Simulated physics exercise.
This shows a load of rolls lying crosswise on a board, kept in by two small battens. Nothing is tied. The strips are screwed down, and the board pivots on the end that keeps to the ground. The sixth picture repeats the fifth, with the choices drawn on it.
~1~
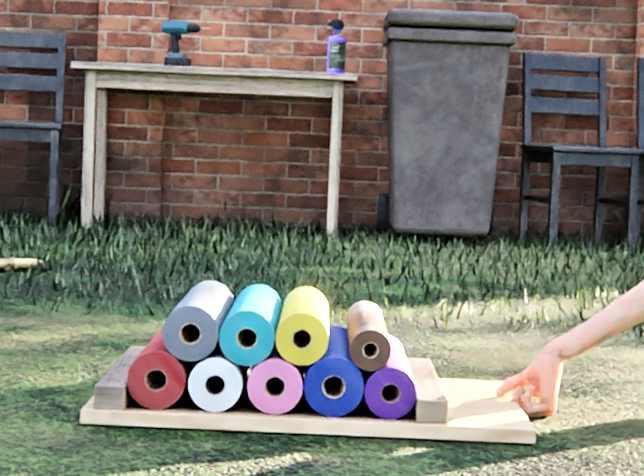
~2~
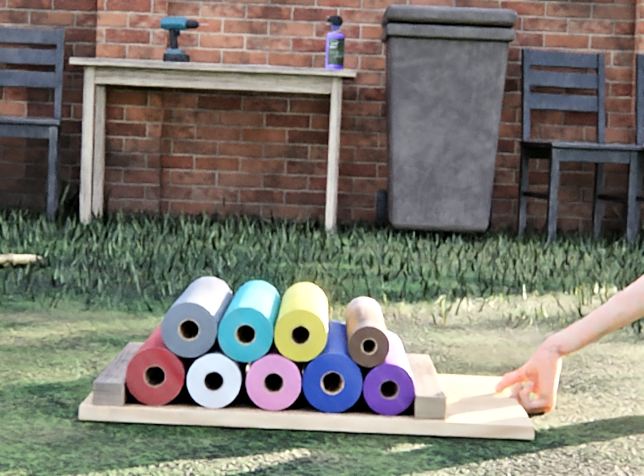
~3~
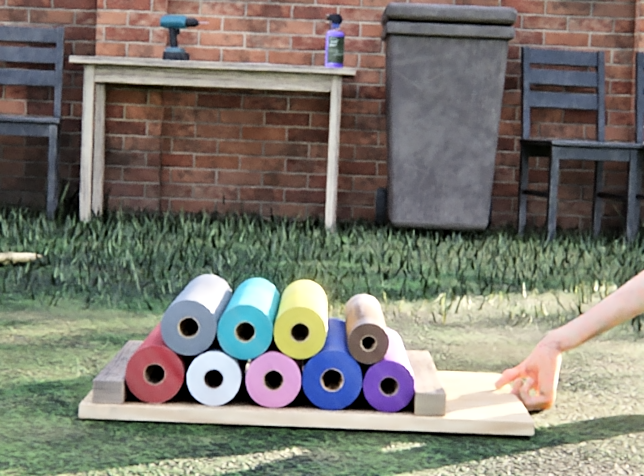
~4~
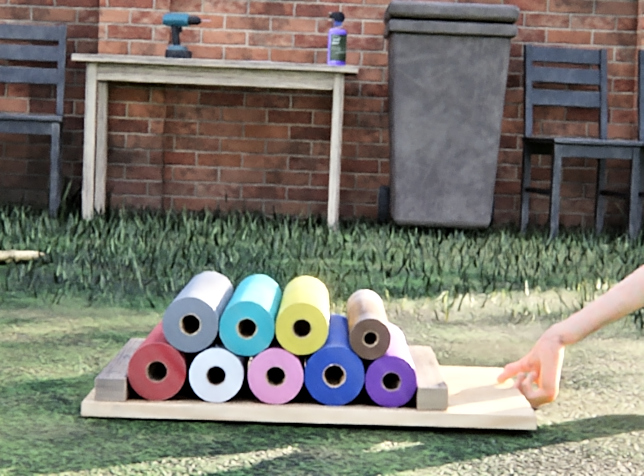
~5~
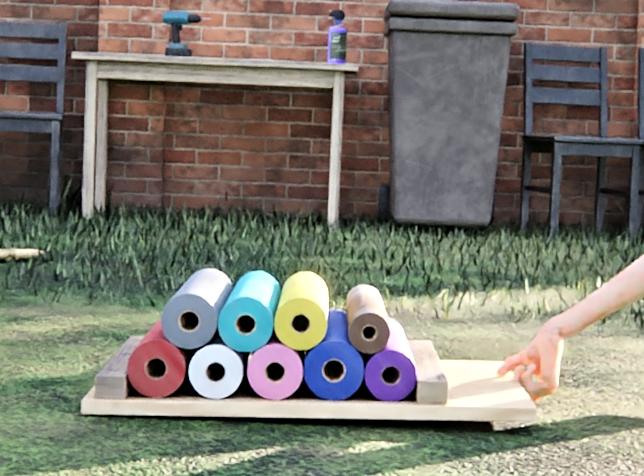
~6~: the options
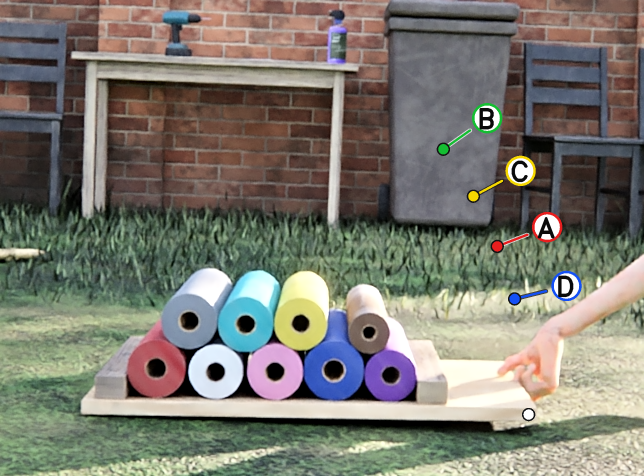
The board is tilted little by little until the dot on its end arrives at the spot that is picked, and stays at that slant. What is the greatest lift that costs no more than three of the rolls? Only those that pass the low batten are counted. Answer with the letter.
The highest mark that will do is B.
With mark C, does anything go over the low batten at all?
Yes.
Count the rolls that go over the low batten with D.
It comes to none.
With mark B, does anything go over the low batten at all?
Yes.
On the marked copy, A at (497, 246); B at (443, 149); C at (473, 196); D at (514, 299); the white dot at (528, 414).
With B. Early on, board at 20°.
Further on, board at 38°.
At the end, board at 38°, three over the low batten (turquoise, grey, yellow).
As for the rest, A none over the low batten; C three over the low batten (turquoise, grey, yellow); D none over the low batten.
